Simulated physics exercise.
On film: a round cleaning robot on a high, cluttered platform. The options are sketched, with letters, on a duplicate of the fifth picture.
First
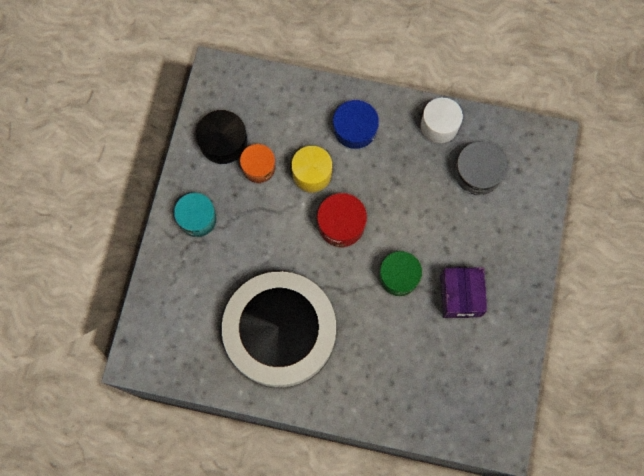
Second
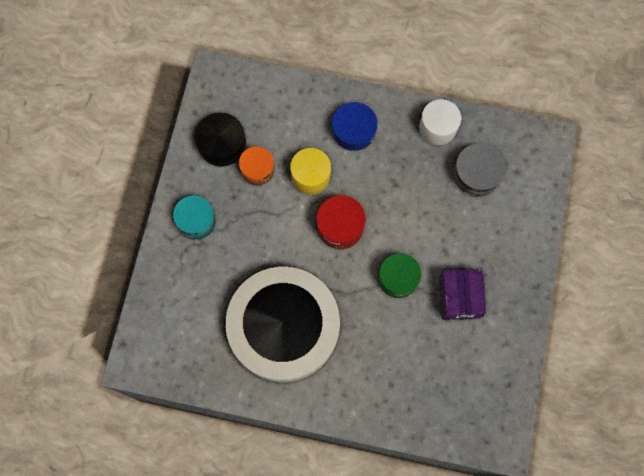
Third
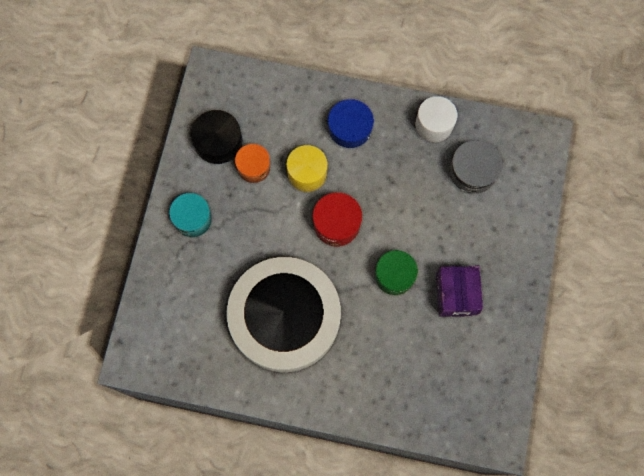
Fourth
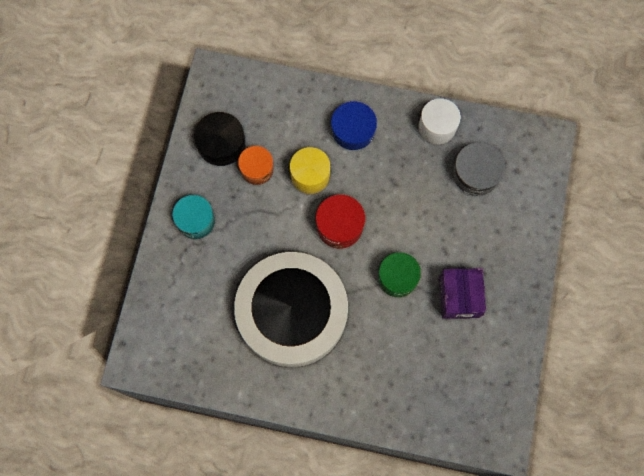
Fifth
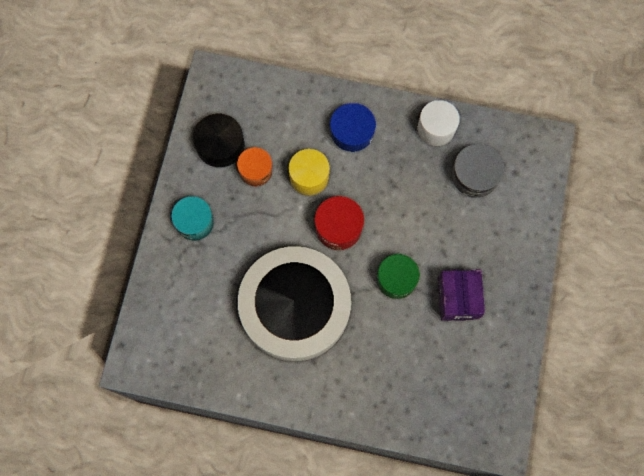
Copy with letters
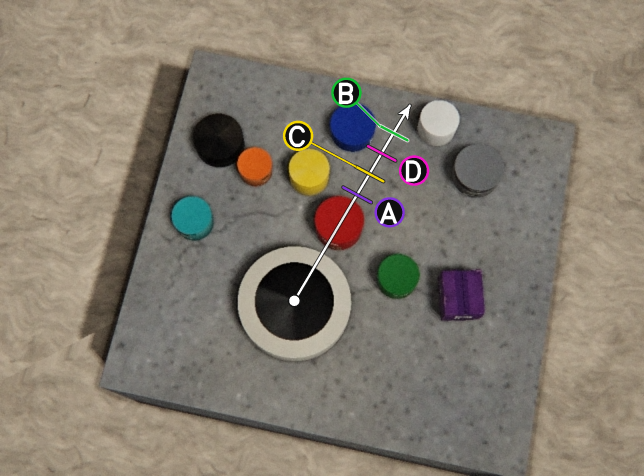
A round white-rimmed robot creeps up and right across a grey platform cluttered with colourful objects.
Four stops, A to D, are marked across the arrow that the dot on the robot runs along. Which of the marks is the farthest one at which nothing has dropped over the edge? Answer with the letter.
The farthest safe stop is D.
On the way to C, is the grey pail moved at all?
No.
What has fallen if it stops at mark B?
The red pail goes over.
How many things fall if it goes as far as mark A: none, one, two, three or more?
In all, none.
On the marked copy, A at (357, 195); B at (393, 133); C at (369, 174); D at (382, 153); the arrow from (294, 301) to (410, 106); the white dot at (294, 301).
Following D. Soon after the start, robot (327, 249); red pail (362, 183); white canister (438, 124).
Later, robot (358, 197); blue pail (352, 116); red pail (393, 134).
In the end, robot (381, 159); red pail (412, 96); blue pail (352, 96); nothing has fallen.
As for the rest, A is safe but short; B drops the red pail; C is safe but short.
